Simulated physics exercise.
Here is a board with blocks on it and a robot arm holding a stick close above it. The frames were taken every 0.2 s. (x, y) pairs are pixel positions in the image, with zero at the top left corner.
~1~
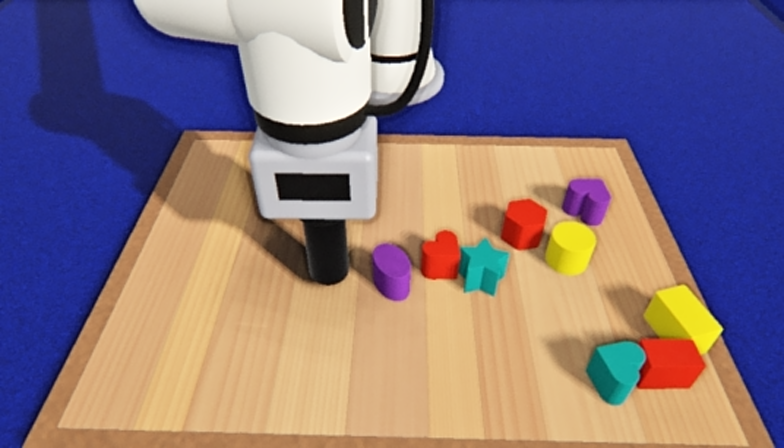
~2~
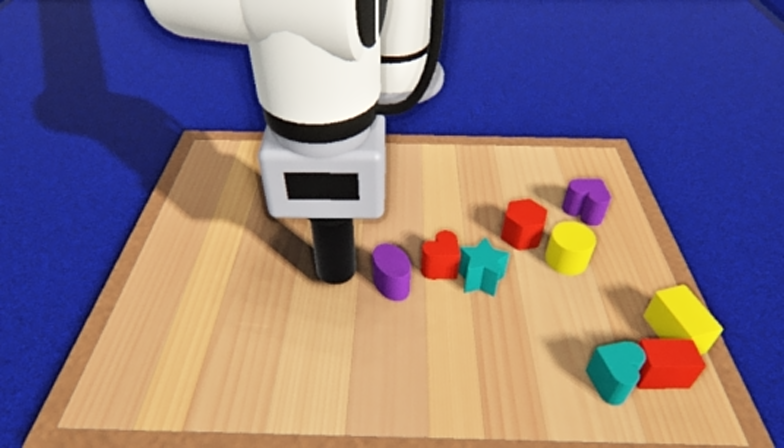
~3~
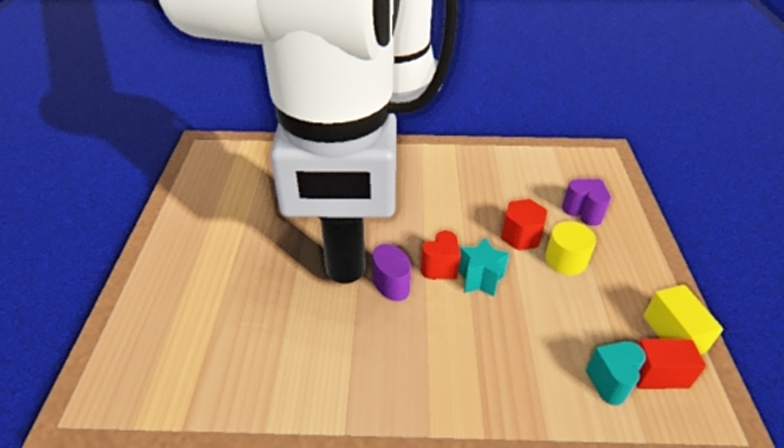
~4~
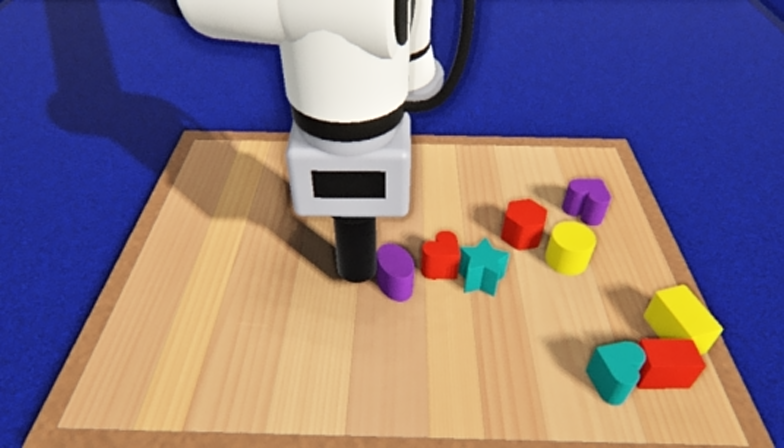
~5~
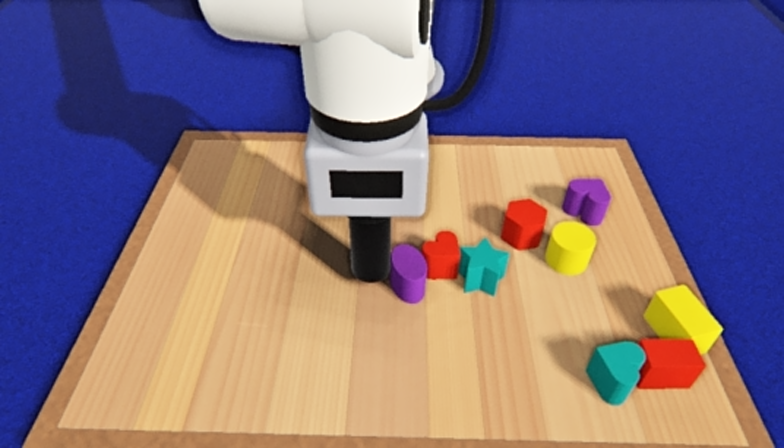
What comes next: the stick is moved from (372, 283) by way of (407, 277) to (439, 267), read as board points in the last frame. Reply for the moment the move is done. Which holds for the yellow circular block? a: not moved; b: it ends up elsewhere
a.
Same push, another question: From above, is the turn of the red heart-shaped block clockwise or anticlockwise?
Counterclockwise from above.
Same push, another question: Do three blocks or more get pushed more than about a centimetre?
Final answer: Yes.
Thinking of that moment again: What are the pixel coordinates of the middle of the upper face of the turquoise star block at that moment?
At the end it should sit near (514, 254).
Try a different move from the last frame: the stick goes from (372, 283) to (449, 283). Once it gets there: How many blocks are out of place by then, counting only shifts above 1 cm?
Counting only shifts above 1 cm, I get three or more blocks.
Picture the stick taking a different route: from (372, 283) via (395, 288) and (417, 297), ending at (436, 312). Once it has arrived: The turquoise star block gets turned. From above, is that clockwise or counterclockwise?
My prediction: CW.
The first path, step by step. Halfway along, stick at (408, 265); purple elliptical block at (442, 266), turned 45° clockwise; red heart-shaped block at (464, 242), turned 70° anticlockwise; turquoise star block at (500, 252), turned 30° clockwise.
At the end, stick at (440, 255); purple elliptical block at (461, 267), turned 80° clockwise; red heart-shaped block at (481, 240), turned 95° anticlockwise; turquoise star block at (514, 254), turned 30° clockwise; yellow circular block not moved.
